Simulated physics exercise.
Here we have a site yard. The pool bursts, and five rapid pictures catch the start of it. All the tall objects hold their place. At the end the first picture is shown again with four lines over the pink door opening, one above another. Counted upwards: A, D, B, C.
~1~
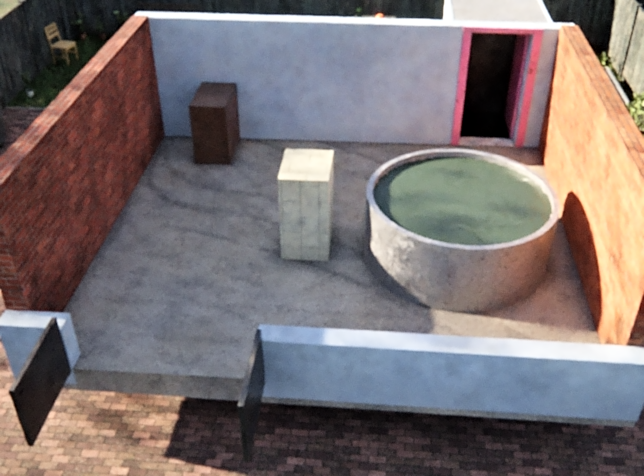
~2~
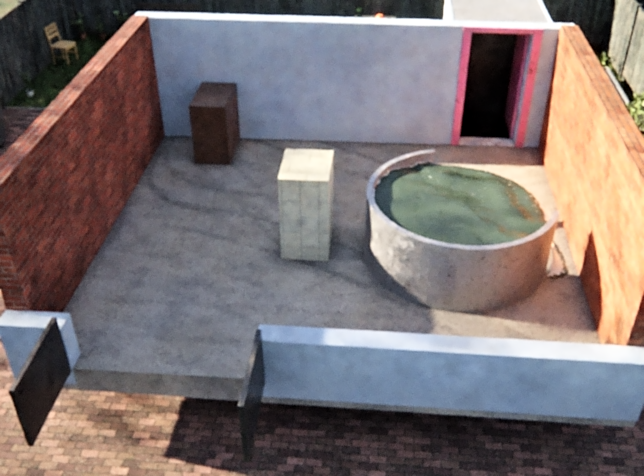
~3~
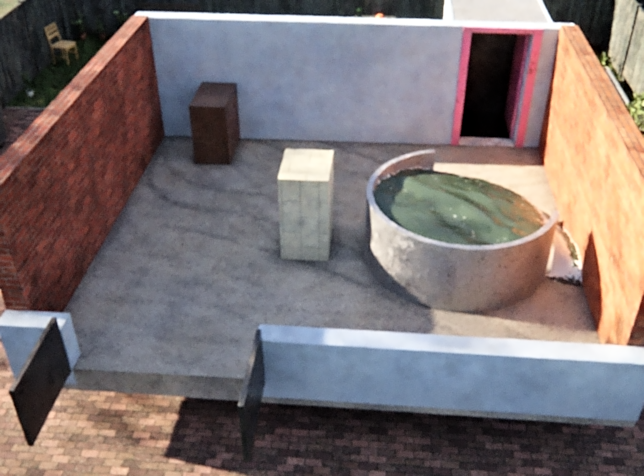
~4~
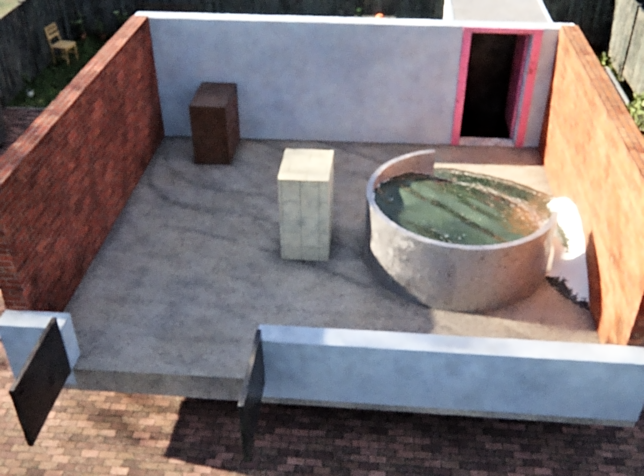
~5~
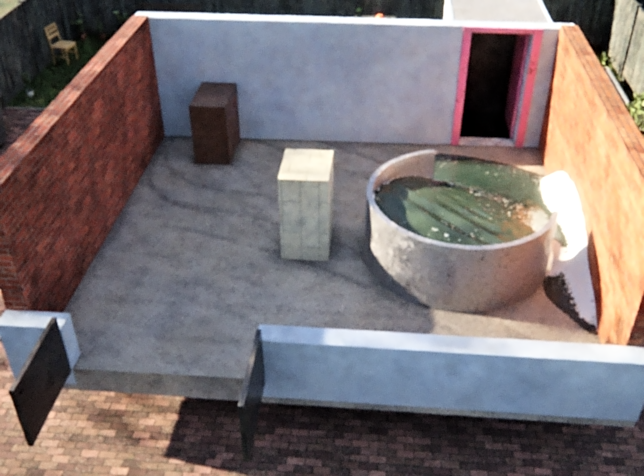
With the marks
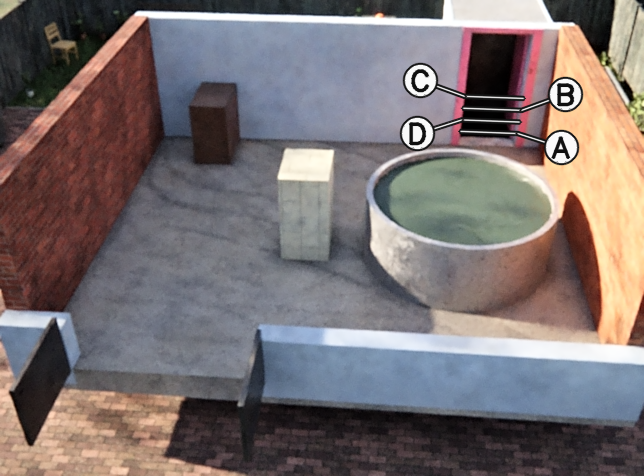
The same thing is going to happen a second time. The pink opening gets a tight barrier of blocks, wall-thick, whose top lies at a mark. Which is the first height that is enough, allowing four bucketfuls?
Line B.
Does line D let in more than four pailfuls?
Yes, it does.
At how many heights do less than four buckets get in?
Two of them.
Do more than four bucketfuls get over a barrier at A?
Yes, that goes wrong.
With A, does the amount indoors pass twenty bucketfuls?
Yes, it does.
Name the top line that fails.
D.
On the marked copy, A at (489, 132); B at (492, 109); C at (494, 97); D at (490, 120); from the bottom up A, D, B, C.
For line A, dozens of bucketfuls pour in.
For line B, a splash gets over, under a bucket.
For line C, nothing gets over.
For line D, about 8 bucketfuls get in.
